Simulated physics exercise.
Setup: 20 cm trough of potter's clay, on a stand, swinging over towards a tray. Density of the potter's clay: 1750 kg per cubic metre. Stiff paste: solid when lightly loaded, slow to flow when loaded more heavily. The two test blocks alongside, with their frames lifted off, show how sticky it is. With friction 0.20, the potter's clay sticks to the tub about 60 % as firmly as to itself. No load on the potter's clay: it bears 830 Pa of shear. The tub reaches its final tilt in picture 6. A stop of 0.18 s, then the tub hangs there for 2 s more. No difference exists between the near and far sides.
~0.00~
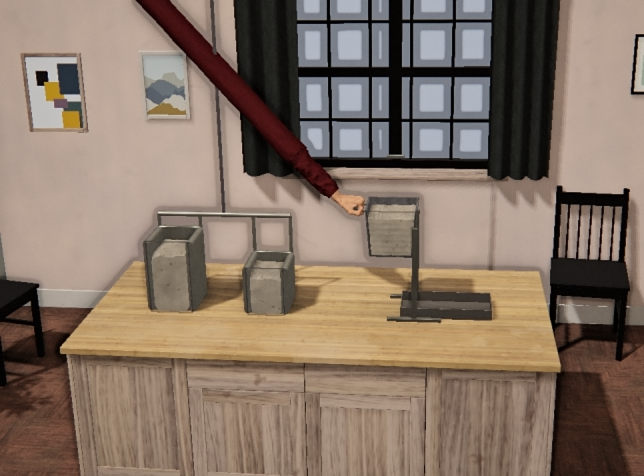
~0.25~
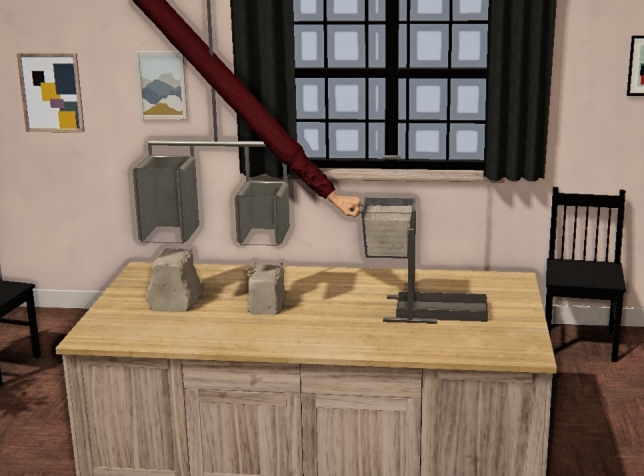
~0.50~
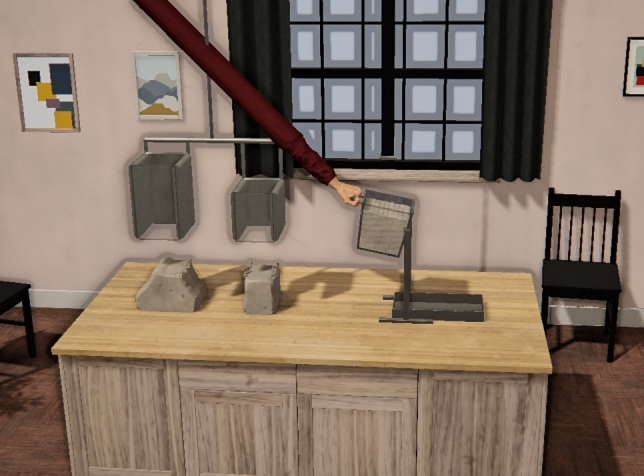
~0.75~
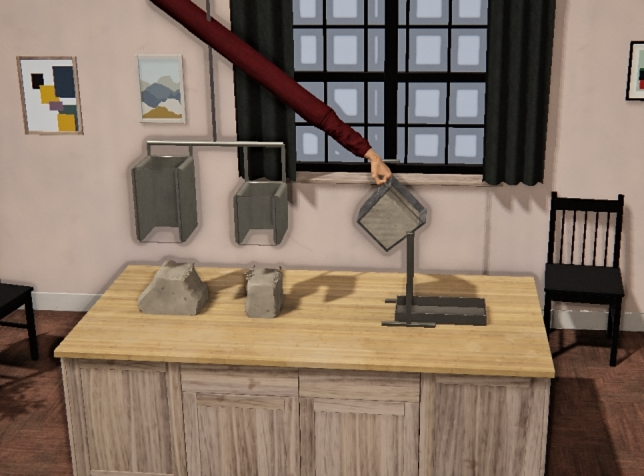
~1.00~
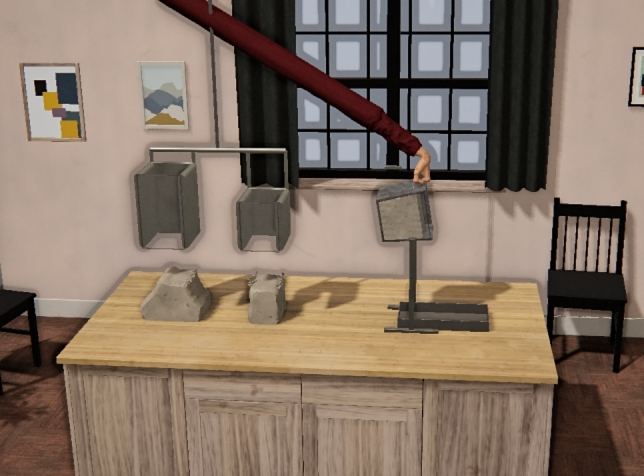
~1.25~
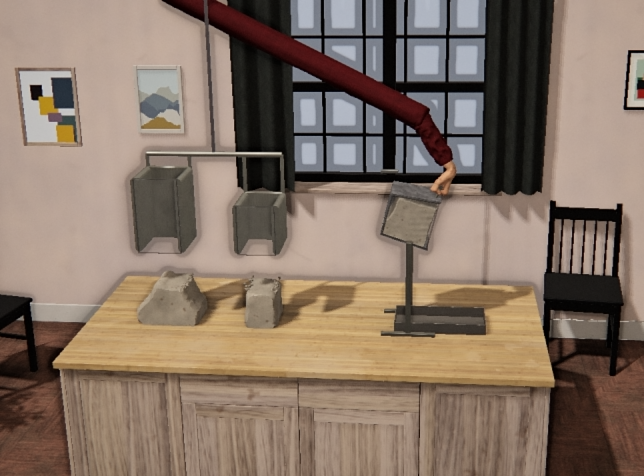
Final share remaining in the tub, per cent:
Near 37 %.
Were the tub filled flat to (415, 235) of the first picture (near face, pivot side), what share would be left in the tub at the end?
It would come to roughly 55 percent.
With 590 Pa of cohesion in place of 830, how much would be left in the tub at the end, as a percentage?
35 %.
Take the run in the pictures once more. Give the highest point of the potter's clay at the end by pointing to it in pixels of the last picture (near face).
Close to pixel (415, 222).
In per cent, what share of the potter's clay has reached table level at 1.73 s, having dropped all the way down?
About 18 per cent.
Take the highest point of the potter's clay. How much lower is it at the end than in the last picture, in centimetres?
About 10 cm.
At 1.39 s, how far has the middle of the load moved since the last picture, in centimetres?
Distance: About 4 cm.
After 1.39 s, the tub is at 104 degrees and holds 85 %.
After 1.56 s, the tub is at 104 degrees and holds 49 %.
After 1.73 s, the tub is at 104 degrees and holds 37 %.
After 1.90 s, the tub is at 104 degrees and holds 37 %.
After 3.25 s, the tub is at 104 degrees and holds 37 %.
